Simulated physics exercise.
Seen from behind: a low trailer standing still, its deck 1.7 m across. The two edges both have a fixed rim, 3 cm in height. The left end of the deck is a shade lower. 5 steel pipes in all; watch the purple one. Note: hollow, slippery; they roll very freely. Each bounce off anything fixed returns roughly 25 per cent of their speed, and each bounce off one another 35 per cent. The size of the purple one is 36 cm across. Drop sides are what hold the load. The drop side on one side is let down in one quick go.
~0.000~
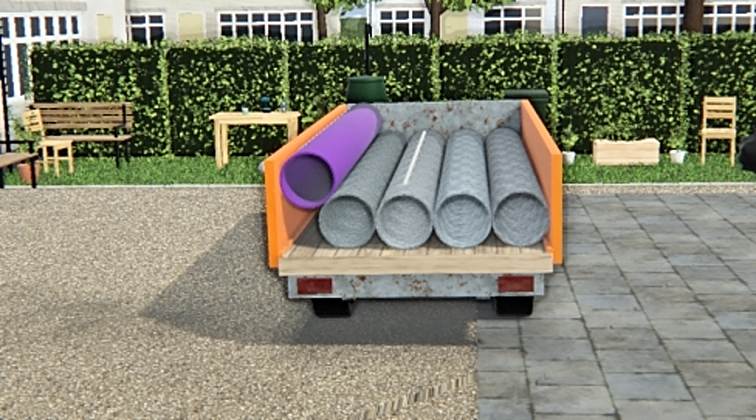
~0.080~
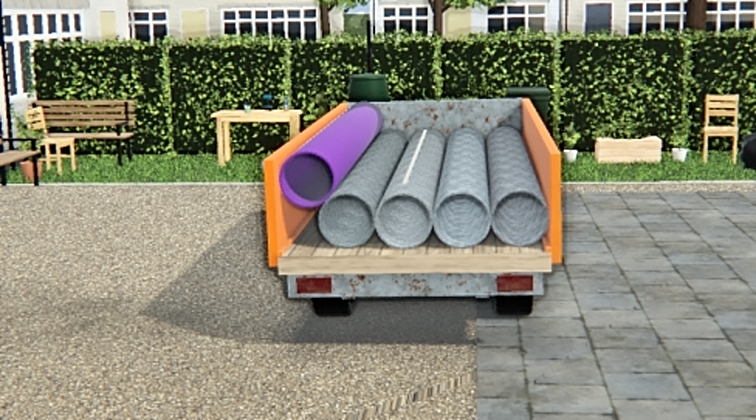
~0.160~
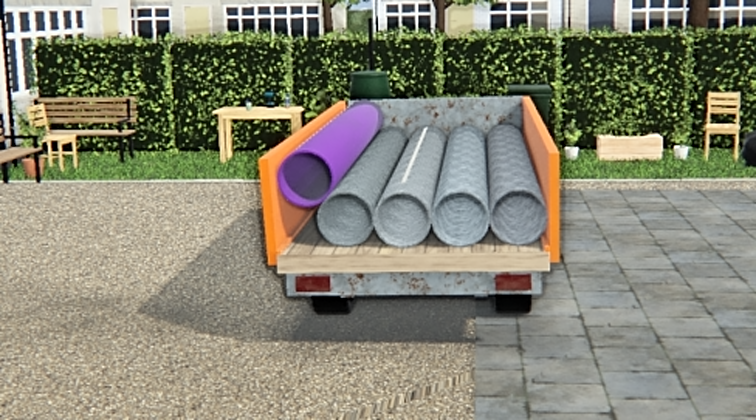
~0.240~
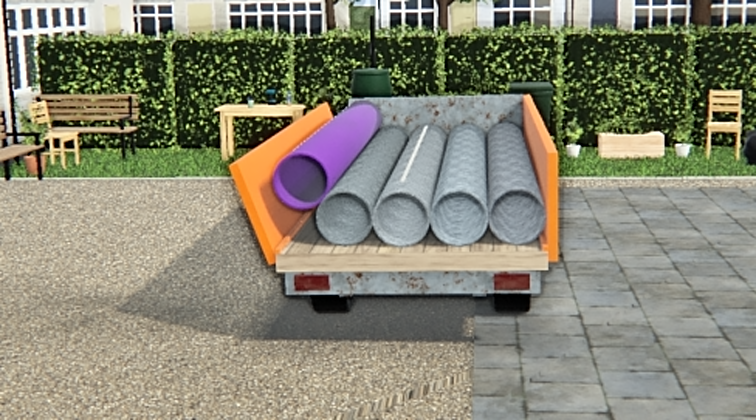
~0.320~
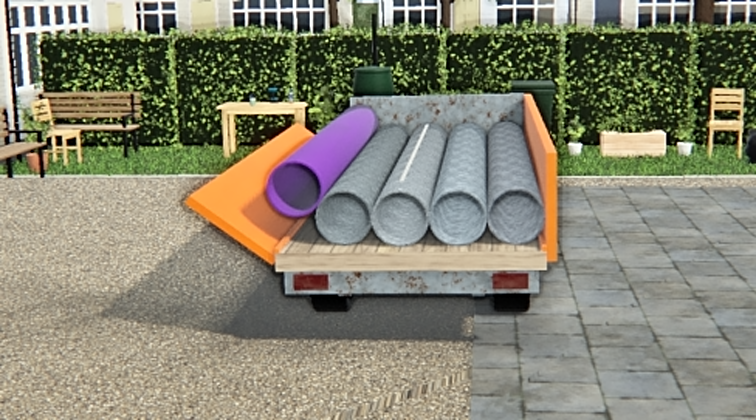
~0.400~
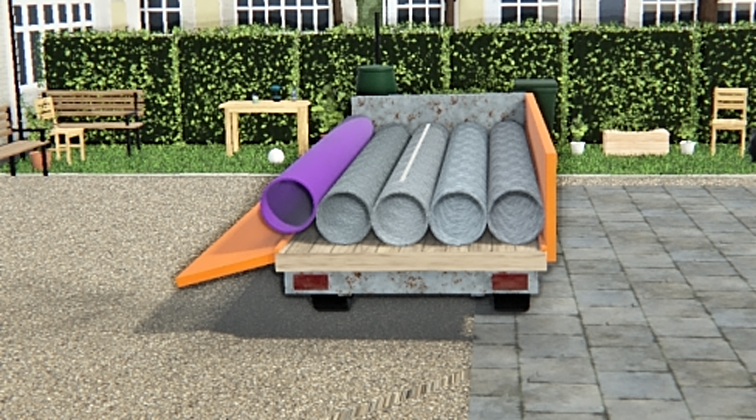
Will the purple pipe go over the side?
The purple pipe goes over the edge.
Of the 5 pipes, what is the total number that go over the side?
Exactly 1 of the lot.
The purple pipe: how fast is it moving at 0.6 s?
It's travelling at about 0.4 m/s.
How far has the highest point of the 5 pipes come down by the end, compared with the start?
Roughly 25 cm.
By 0.6 s, purple is on the deck, 5 cm from the left edge, rolling left; 0 of 5 are off.
By 0.7 s, purple is dropping off the left side; 1 of 5 is off.
By 0.8 s, purple is dropping off the left side; 1 of 5 is off.
By 0.9 s, purple is dropping off the left side; 1 of 5 is off.
Finally (5.9 s), purple is on the ground to the left; 1 of 5 is off.
